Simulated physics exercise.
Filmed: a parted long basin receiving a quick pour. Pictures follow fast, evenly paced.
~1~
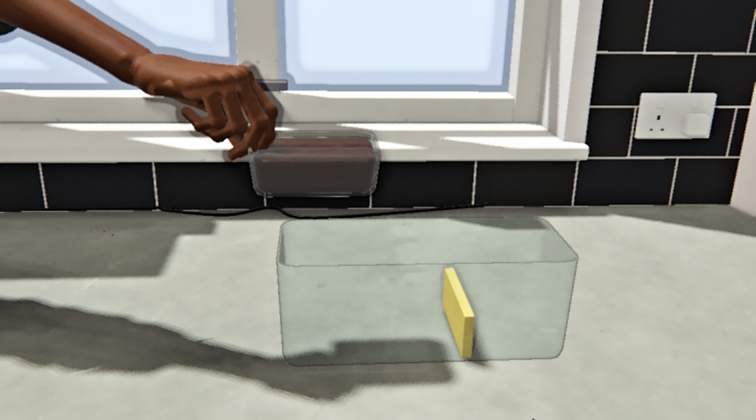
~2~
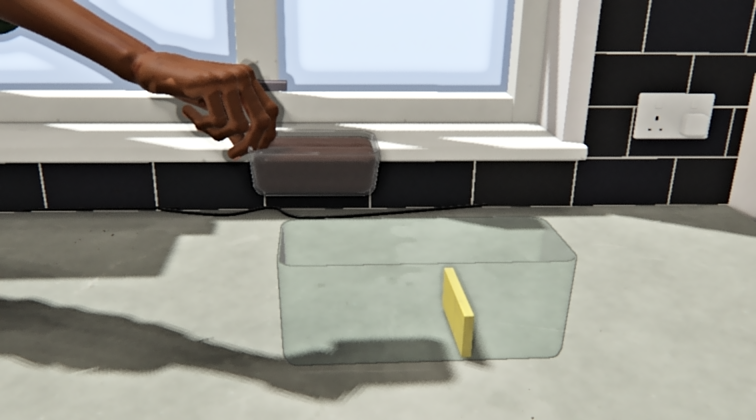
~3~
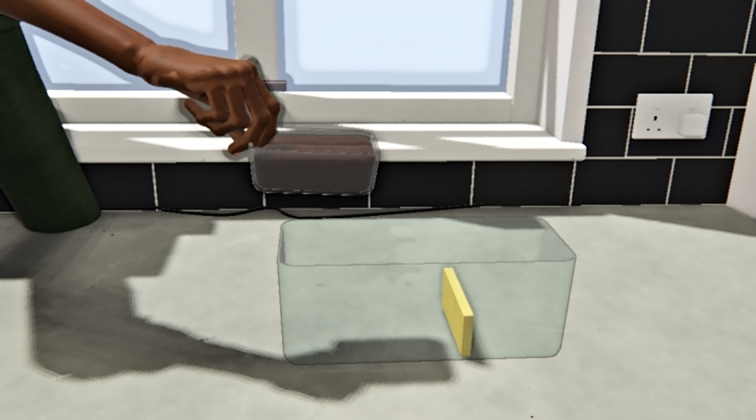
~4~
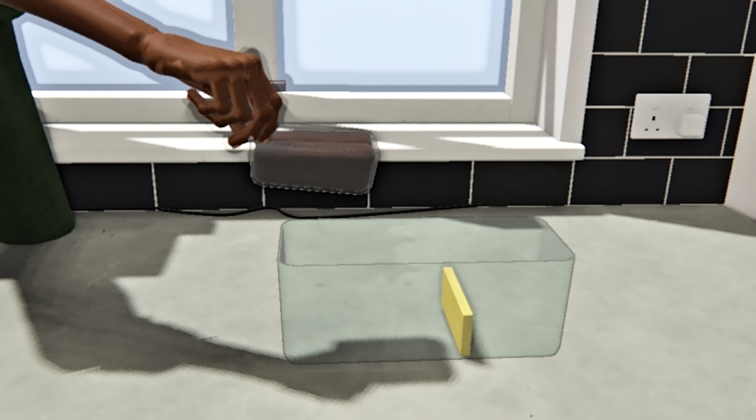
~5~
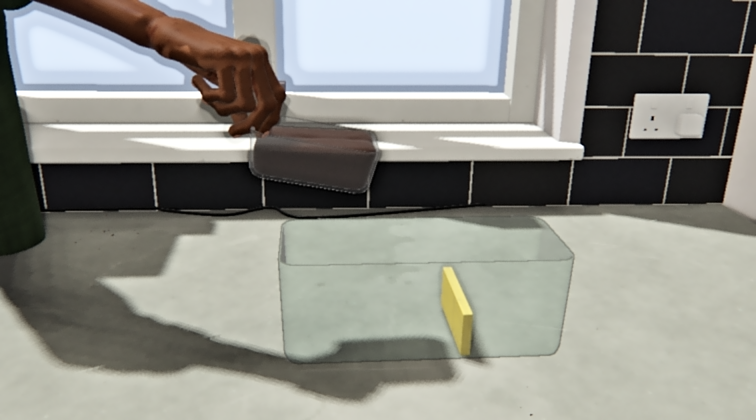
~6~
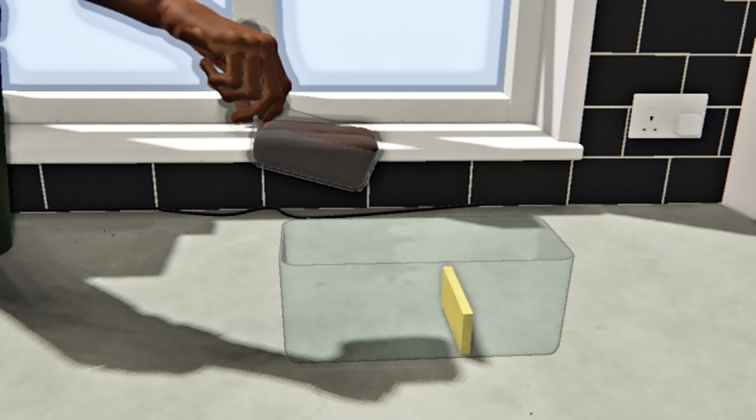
A dark container below a hand tilts gradually to the right above a clear, divided basin.
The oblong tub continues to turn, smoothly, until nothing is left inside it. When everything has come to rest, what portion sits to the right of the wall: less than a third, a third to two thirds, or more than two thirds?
A third to two thirds sits there.
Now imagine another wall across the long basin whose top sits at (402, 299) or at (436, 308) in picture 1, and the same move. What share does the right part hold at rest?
Try 1: About 90 percent; try 2: About 75 percent.
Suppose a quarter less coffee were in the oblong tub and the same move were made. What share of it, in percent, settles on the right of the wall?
Near 30 in a hundred.
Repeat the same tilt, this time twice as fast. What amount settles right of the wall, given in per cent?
It comes to some 55 per cent.
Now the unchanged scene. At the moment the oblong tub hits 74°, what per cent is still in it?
20 per cent or so.
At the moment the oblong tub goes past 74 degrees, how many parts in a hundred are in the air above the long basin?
I'd put it at roughly 50 percent of it.
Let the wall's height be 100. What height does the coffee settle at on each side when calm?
Roughly 10 percent left, 30 percent right.
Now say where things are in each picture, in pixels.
In the first frame, tilt 0°; pouring edge (377, 143); surface from (255, 148) to (373, 147); the long basin's rim runs from (280, 243) to (561, 239); the wall's top is at (459, 292).
In the second frame, tilt 1°; pouring edge (377, 144); surface from (255, 147) to (374, 147).
In the third frame, tilt 3°; pouring edge (376, 144); surface from (255, 145) to (374, 145).
In the fourth frame, tilt 6°; pouring edge (376, 144); surface from (255, 142) to (374, 144).
In the fifth frame, tilt 10°; pouring edge (376, 145); surface from (256, 137) to (374, 141).
In the sixth frame, tilt 16°; pouring edge (376, 145); surface from (256, 130) to (375, 138); 3 per cent is over the edge.
A moment on, the oblong tub is tipped part way and 18 per cent is still to pour, 26 is left of the wall and 4 right of it.
Next, the oblong tub is tipped right over and 1 per cent is still to pour, 37 is left of the wall and 53 right of it.
Then the oblong tub is tipped right over and 0 per cent is still to pour, 44 is left of the wall and 52 right of it.
Later the oblong tub is tipped right over and 0 per cent is still to pour, 44 is left of the wall and 52 right of it.
Finally, 44 per cent lies left of the wall, 52 right of it and 4 outside.
